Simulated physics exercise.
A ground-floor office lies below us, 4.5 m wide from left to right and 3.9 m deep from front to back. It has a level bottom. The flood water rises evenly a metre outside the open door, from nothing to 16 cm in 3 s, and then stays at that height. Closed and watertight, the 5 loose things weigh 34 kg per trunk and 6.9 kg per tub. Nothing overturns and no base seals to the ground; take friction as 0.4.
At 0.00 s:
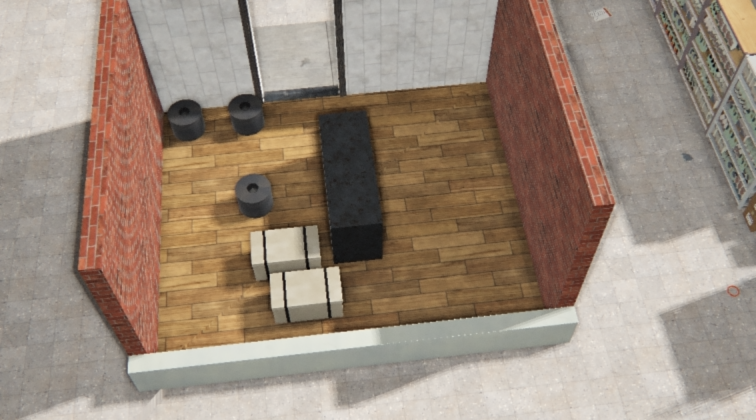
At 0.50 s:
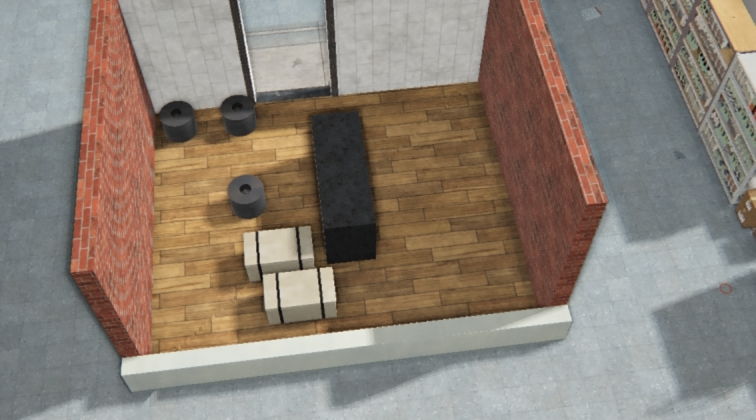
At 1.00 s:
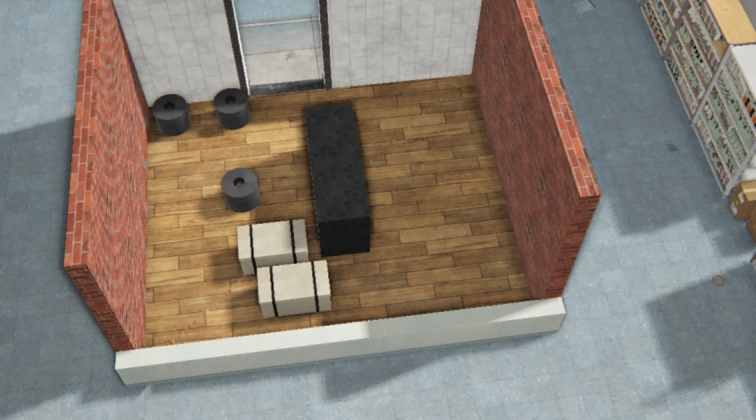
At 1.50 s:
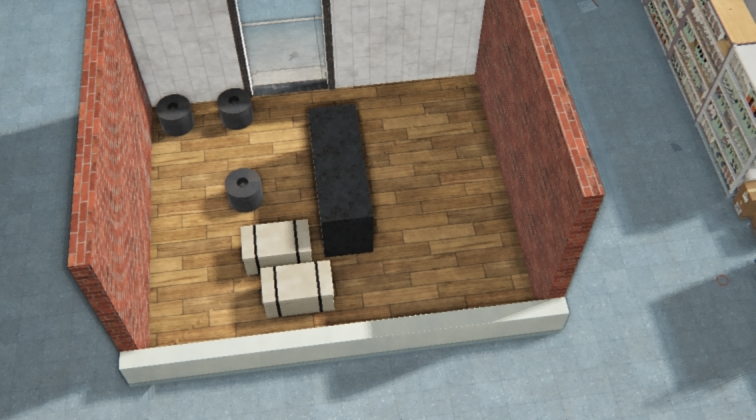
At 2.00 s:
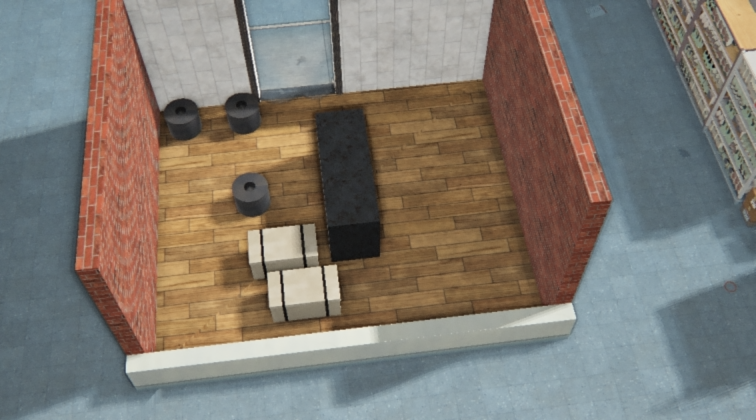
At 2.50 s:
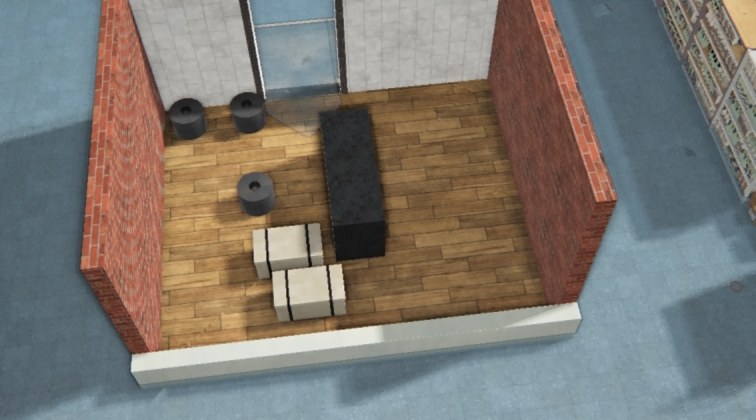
In a brick-walled office seen from above, blue-grey water spread over the ground outside, then a little crept in through the open doorway, while the dark tubs, pale trunks and long black block stayed put.
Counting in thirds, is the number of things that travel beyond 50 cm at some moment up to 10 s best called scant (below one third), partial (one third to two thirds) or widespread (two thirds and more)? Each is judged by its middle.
Below one third.
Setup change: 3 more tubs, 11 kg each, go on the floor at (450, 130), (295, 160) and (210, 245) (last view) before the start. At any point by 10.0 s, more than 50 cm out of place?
Note, in order of listing: Stays below the threshold, crosses the threshold, crosses the threshold.
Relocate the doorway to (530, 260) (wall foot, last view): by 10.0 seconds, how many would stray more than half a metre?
The answer would then be 0.
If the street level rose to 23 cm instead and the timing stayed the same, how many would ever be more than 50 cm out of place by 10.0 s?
Then the count would be 3.
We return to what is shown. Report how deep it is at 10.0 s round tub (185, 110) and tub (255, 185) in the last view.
Around 5 cm and 6 cm.
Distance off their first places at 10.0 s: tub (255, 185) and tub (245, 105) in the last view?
Net displacement, in order: 200 cm; 10 cm.
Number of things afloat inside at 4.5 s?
0.
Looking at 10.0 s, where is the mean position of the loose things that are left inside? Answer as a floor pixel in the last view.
Around (264, 225).
After 3.5 s 0 of 5 are over 50 cm from their spots; 0 afloat.
After 4.5 s 0 of 5 are over 50 cm from their spots; 0 afloat.
After 7.0 s 1 of 5 are over 50 cm from their spots; 1 afloat.
After 10.0 s 1 of 5 are over 50 cm from their spots, and 1 have been at some point; 2 afloat.
